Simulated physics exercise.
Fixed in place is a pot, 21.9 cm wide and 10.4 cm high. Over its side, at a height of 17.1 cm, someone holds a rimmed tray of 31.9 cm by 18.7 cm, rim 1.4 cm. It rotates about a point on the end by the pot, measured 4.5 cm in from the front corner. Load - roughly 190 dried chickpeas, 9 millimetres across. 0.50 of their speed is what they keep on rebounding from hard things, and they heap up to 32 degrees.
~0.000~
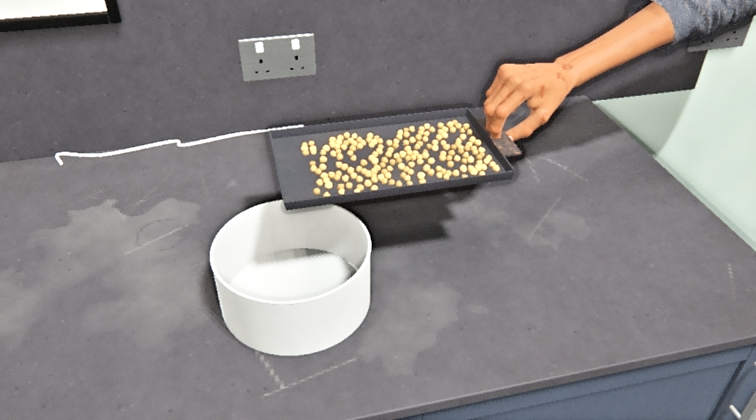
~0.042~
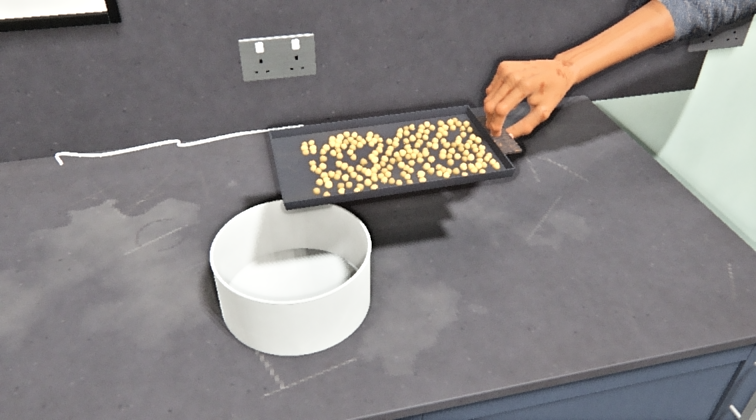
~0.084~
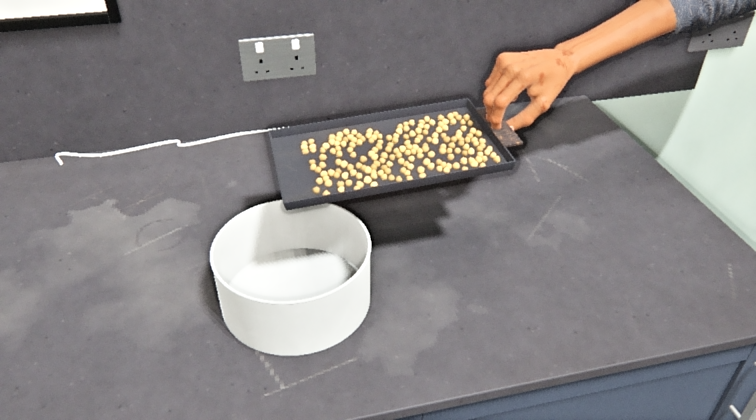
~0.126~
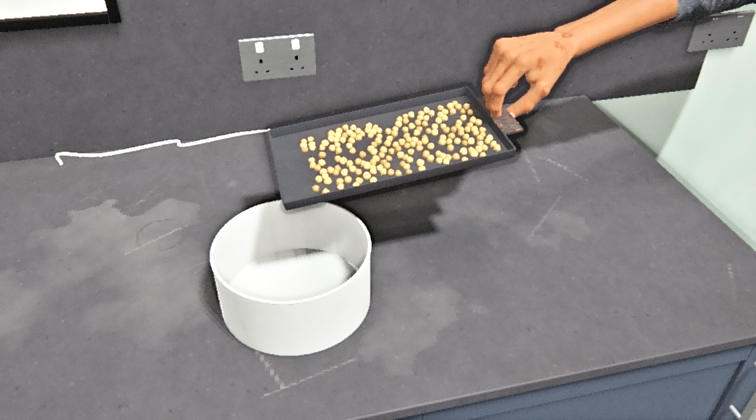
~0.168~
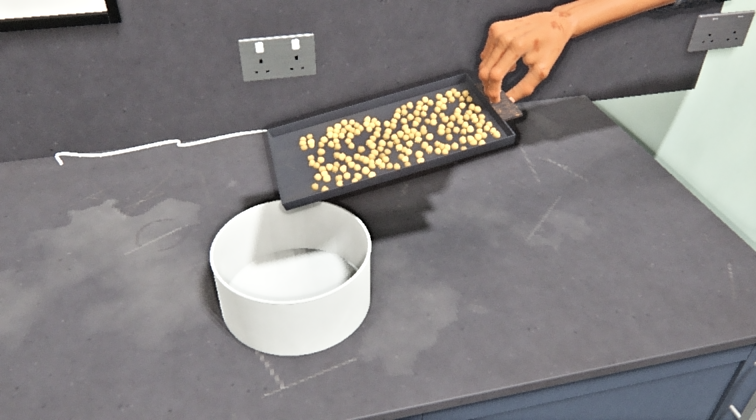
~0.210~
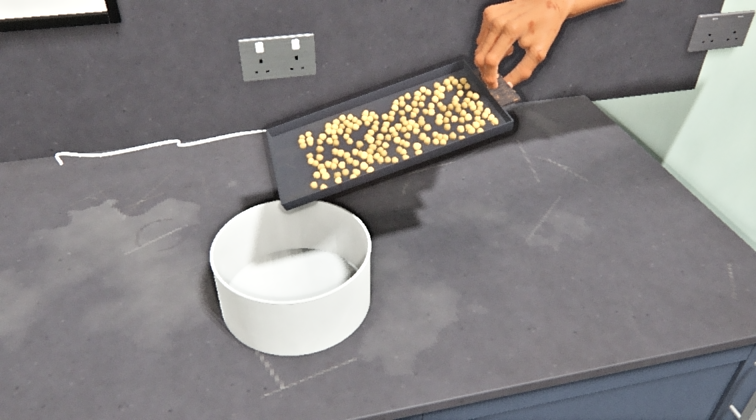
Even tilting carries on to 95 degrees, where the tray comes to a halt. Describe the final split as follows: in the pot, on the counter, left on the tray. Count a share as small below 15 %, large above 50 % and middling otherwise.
Pot: Large. Counter: Middling. Tray: Small.
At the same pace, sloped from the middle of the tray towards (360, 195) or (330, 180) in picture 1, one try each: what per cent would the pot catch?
Estimate: Some 80 % and some 95 % respectively.
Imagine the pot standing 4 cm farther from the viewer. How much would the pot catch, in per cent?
Estimated share: Around 80 in a hundred.
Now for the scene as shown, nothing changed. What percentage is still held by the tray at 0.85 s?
Some 55 per cent of the load.
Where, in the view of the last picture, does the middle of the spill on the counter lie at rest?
Middle of the spill at rest: Roughly (221, 246).
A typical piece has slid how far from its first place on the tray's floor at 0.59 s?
Roughly 12 cm.
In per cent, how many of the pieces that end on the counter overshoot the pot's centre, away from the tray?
About 100 percent of the spill.
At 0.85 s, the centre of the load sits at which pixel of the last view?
Estimated load position: Around (262, 182).
After 0.59 s, tilt 53 degrees; the tray holds 100 %, the pot 0 %.
After 0.85 s, tilt 80 degrees; the tray holds 55 %, the pot 25 %.
Then, at 1.21 s, tilt 95 degrees; the tray holds 20 %, the pot 50 %.
At rest (2.3 s), pot 65 %, counter 30 %, tray 5 %.
